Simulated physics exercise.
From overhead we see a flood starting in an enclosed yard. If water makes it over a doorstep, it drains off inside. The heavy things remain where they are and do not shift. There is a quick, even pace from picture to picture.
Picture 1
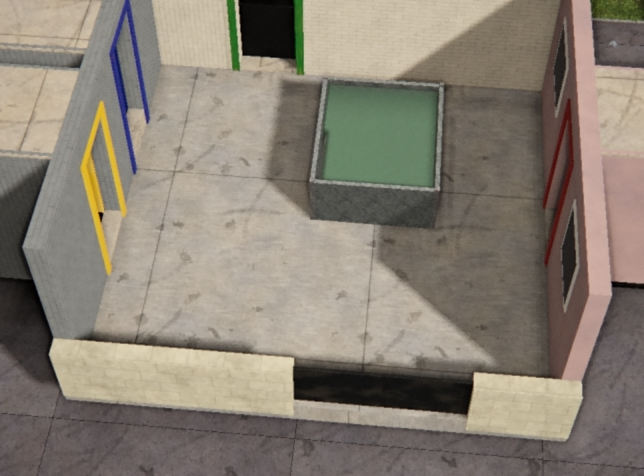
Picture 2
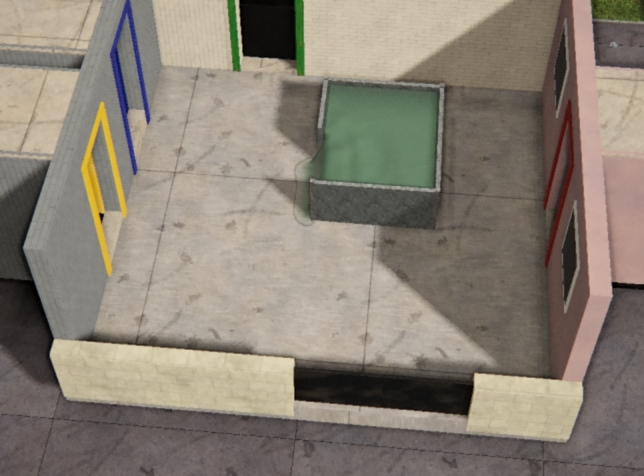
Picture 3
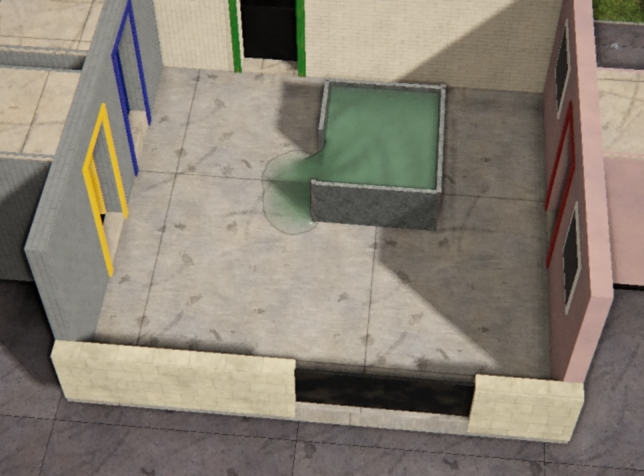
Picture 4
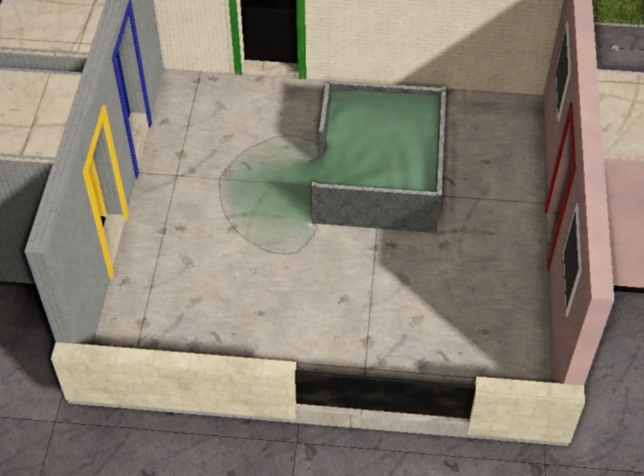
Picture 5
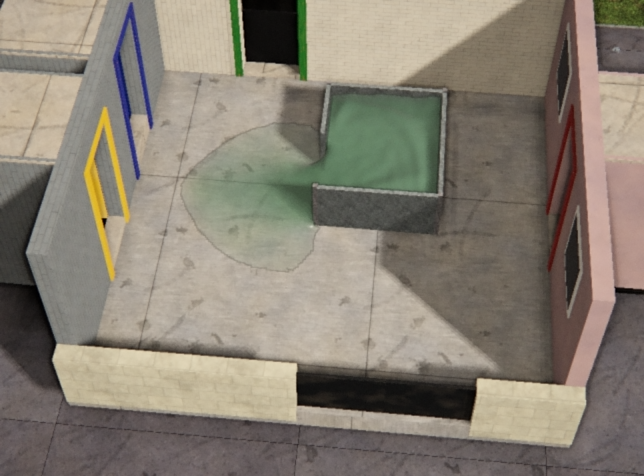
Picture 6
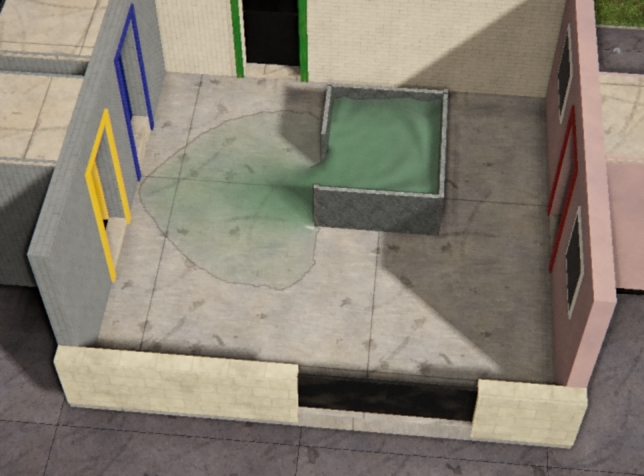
An enclosed courtyard with a pale stone floor is seen from high above, in a nearly still view. Yellow- and blue-trimmed doorways stand in the grey left wall, a green-trimmed one at the back and a red-trimmed one in the pink right wall, around a grey tank of green water. The water, at first still, pours through a gap in the tank's left side and fans leftward across the floor in a widening, rounded sheet.
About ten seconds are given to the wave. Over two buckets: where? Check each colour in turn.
Red door: Too much water, yellow door: Too much water, blue door: Little enough water, green door: Little enough water.
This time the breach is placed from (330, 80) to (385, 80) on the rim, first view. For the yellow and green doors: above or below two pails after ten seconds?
The yellow door falls short, while the green door ends up above.
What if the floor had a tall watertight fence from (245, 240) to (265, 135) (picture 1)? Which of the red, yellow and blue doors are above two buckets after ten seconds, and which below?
Note - red door: Above the line; yellow door: Below the line; blue door: Below the line.
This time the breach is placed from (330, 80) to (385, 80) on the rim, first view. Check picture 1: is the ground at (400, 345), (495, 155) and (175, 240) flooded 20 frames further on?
The first spot is spared, the second soaked and the third soaked.
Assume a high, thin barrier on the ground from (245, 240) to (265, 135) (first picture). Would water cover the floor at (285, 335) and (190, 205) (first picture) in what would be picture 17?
Taking the points in order, the first is inundated and the second is high and dry.
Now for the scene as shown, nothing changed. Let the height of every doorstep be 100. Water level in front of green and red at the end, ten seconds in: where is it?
In turn 40 and 230 per cent.
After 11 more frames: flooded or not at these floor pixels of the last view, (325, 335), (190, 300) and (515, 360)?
Result, in the order given: Not wetted / wetted / not wetted.
A moment on, water covers 30 % of the floor; the red door not reached, the yellow door under two buckets in, the blue door wet at the sill, nothing in, the green door wet at the sill, nothing in.
Next, water covers 40 % of the floor; the red door not reached, the yellow door over two buckets in, the blue door wet at the sill, nothing in, the green door wet at the sill, nothing in.
Then, water covers 50 % of the floor; the red door not reached, the yellow door far over two buckets in, the blue door wet at the sill, nothing in, the green door wet at the sill, nothing in.
Later, water covers 90 % of the floor; the red door wet at the sill, nothing in, the yellow door far over two buckets in, the blue door wet at the sill, nothing in, the green door under two buckets in.
In the end, water covers 100 % of the floor; the red door over two buckets in, the yellow door far over two buckets in, the blue door wet at the sill, nothing in, the green door under two buckets in.
